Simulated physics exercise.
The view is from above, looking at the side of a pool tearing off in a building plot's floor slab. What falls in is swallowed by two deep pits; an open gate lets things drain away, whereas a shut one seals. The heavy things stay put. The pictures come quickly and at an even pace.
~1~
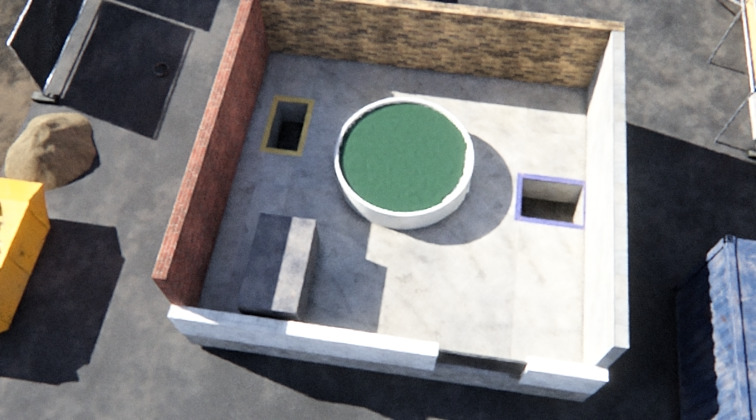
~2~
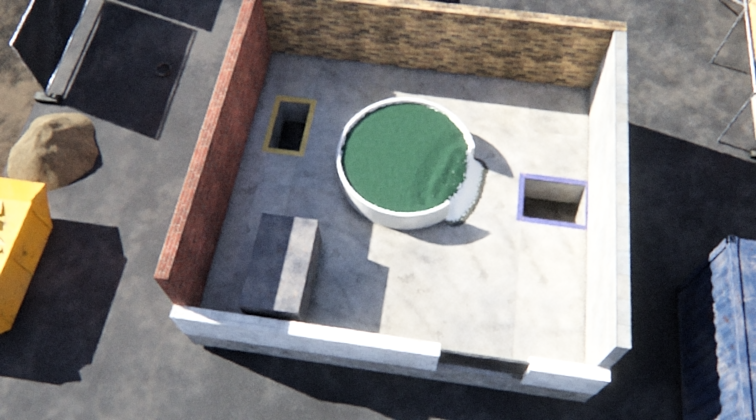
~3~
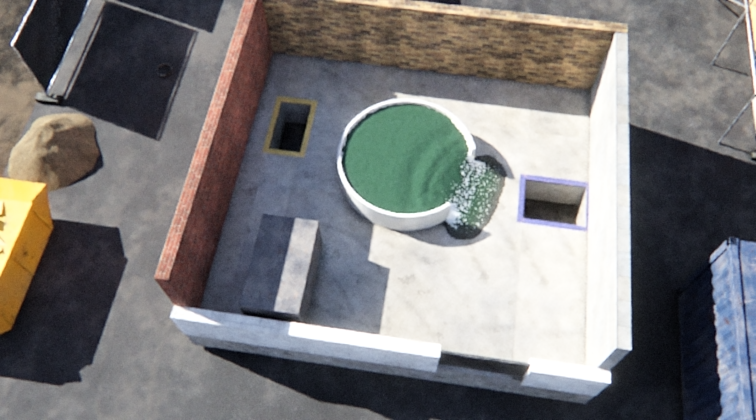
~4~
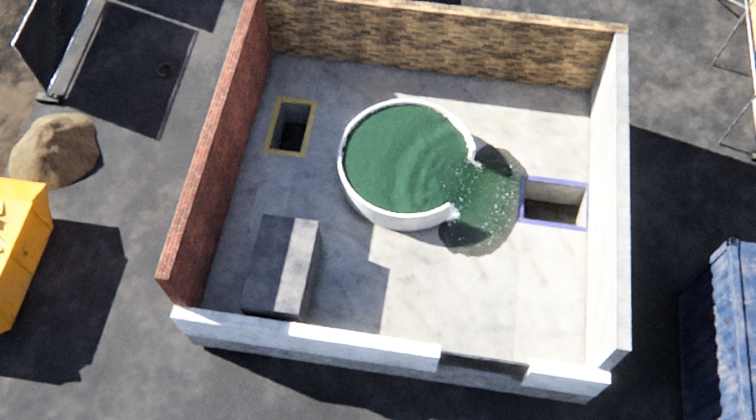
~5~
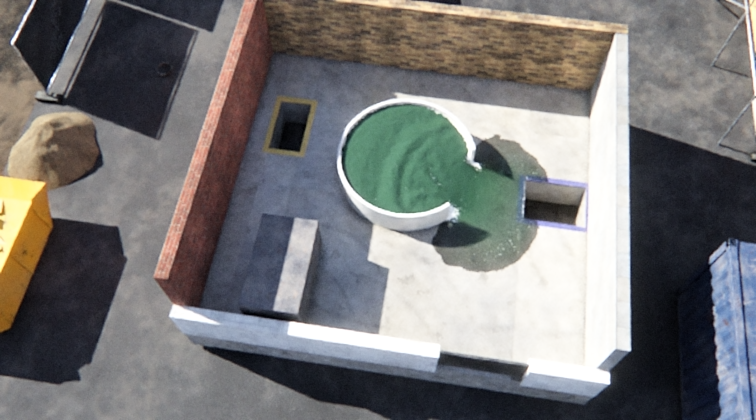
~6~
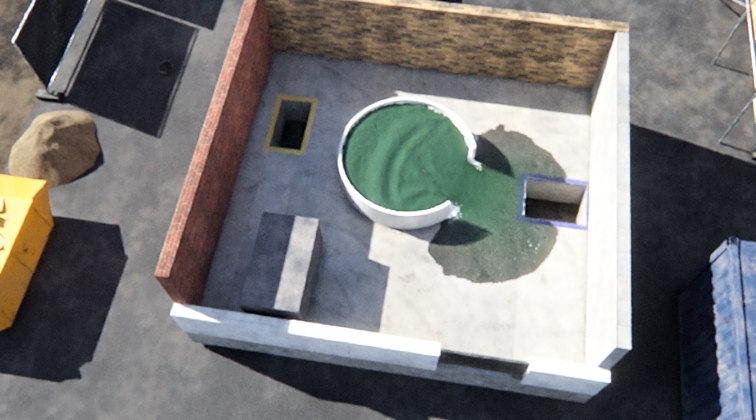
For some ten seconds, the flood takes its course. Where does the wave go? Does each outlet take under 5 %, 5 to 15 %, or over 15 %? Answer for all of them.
Answer: The gate takes under 5 %; the blue pit takes over 15 %; the yellow pit takes under 5 %.
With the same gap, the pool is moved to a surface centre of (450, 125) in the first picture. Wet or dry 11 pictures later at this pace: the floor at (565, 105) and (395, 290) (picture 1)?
So, first one soaked, second one left untouched.
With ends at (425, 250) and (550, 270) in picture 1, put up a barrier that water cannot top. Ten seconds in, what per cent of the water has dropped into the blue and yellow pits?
I'd say the blue pit takes roughly 55 %, the yellow pit roughly 0 %.
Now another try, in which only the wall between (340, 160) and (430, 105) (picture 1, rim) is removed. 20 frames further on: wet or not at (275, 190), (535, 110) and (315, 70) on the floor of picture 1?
First point swamped, second point swamped, third point swamped.
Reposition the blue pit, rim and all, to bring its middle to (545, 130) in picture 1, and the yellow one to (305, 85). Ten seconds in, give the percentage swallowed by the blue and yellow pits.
Looks like blue collects 25 percent and yellow collects 0 percent.
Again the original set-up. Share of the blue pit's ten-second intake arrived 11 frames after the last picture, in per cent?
Result: 30 % of the ten-second total.
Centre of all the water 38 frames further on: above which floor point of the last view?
Close to (455, 215), I reckon.
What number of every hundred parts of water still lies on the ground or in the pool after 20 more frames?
Result: Close to 78 %.
A moment on, water covers 20 % of the floor; the gate 0 %, the blue pit 6 %, the yellow pit 0 %.
Next, water covers 25 % of the floor; the gate 0 %, the blue pit 13 %, the yellow pit 0 %.
Then, water covers 30 % of the floor; the gate 0 %, the blue pit 22 %, the yellow pit 0 %.
Later, water covers 65 % of the floor; the gate 0 %, the blue pit 33 %, the yellow pit 0 %.
In the end, water covers 80 % of the floor; the gate 0 %, the blue pit 43 %, the yellow pit 1 %.
